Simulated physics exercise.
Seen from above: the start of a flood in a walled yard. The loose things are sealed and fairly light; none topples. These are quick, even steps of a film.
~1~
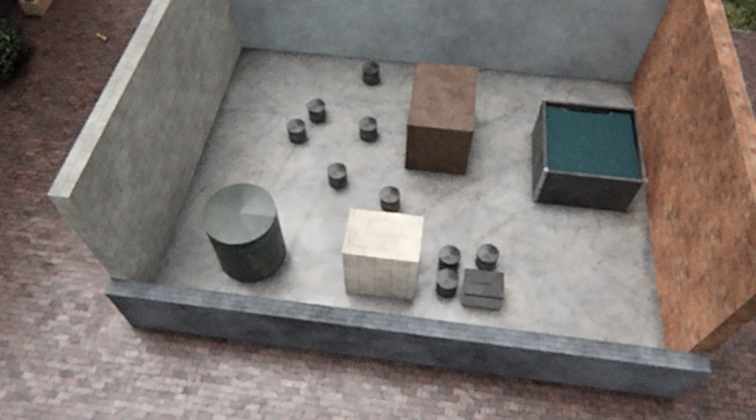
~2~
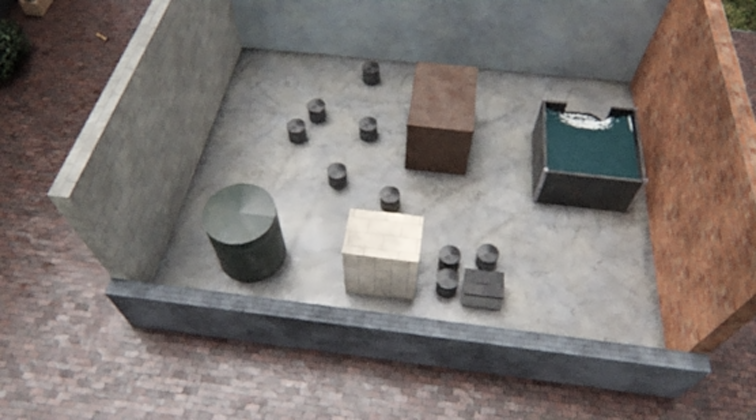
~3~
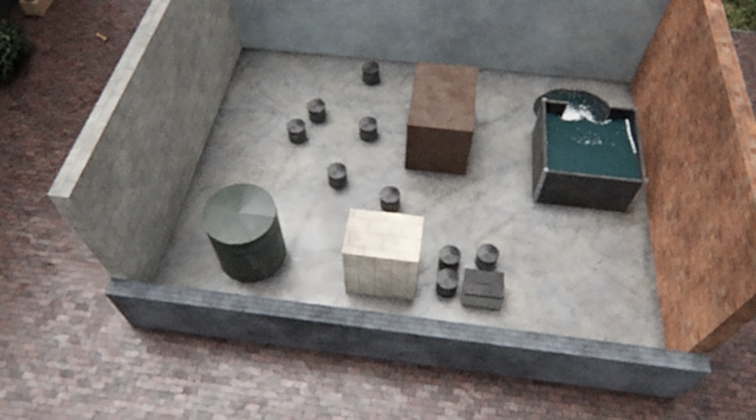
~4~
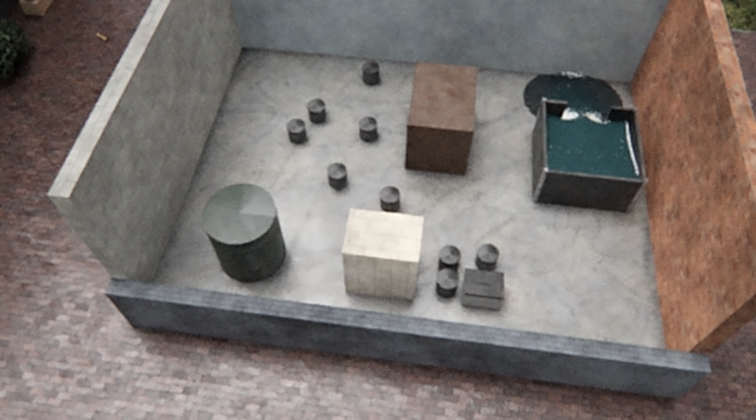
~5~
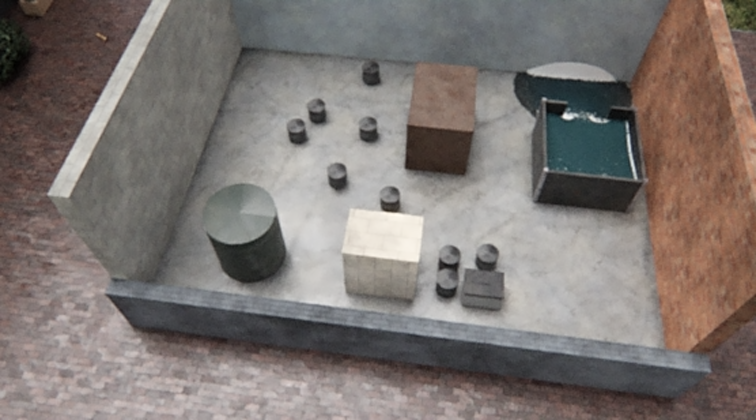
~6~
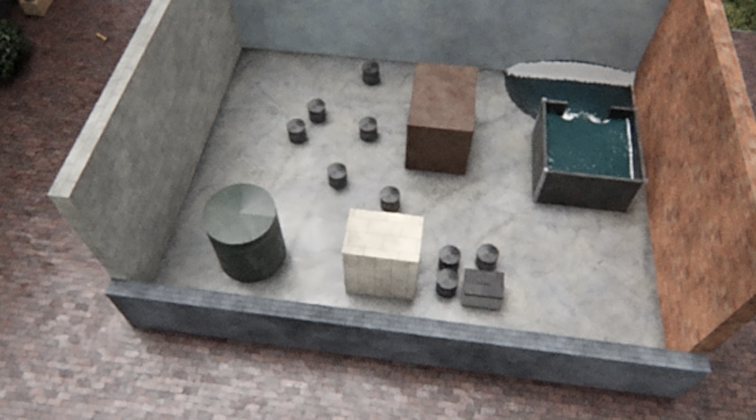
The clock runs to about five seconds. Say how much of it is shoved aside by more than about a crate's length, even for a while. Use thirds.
Share: Less than a third.
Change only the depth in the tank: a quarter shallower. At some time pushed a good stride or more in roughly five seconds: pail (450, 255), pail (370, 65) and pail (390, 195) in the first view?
As listed: No, shifted that much, never so far.
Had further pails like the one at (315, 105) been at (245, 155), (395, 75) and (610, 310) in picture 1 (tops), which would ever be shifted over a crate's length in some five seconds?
In that order: Less than that, moved that far, moved that far.
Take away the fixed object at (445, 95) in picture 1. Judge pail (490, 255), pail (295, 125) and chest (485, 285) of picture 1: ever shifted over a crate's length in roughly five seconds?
As listed: Not that far, yes, under that.
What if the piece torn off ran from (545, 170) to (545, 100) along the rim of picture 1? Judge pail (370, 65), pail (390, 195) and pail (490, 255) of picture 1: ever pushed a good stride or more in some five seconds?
In that order: That far or more, that far or more, yes.
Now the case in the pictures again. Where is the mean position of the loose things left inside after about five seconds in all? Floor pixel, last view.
Close to (360, 211).
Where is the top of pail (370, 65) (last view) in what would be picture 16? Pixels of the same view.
Around (340, 71).
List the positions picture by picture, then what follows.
The first frame shows a pail at (316, 105) rests on the ground; a chest at (485, 283), on the bottom; 0 of 10 have shifted.
The second frame shows a pail at (316, 105), on the bottom; a chest at (485, 283), on the bottom; 0 of 10 have shifted.
The third frame shows a pail at (316, 105) rests on the ground; a chest at (485, 283), on the bottom; 0 of 10 have shifted.
The fourth frame shows a pail at (316, 105) rests on the ground; a chest at (485, 283), on the bottom; 0 of 10 have shifted.
The fifth frame shows a pail at (316, 105) rests on the ground; a chest at (485, 283), on the bottom; 0 of 10 have shifted.
The sixth frame shows a pail at (316, 105), on the bottom; a chest at (485, 283), on the bottom; 0 of 10 have shifted.
A moment on, 0 of 10 are well off their spots; 0 afloat.
Next, 1 of 10 are well off their spots; 0 afloat.
Later, 3 of 10 are well off their spots; 1 afloat.
In the end, 3 of 10 are well off their spots, and 3 have been at some point; 2 afloat.
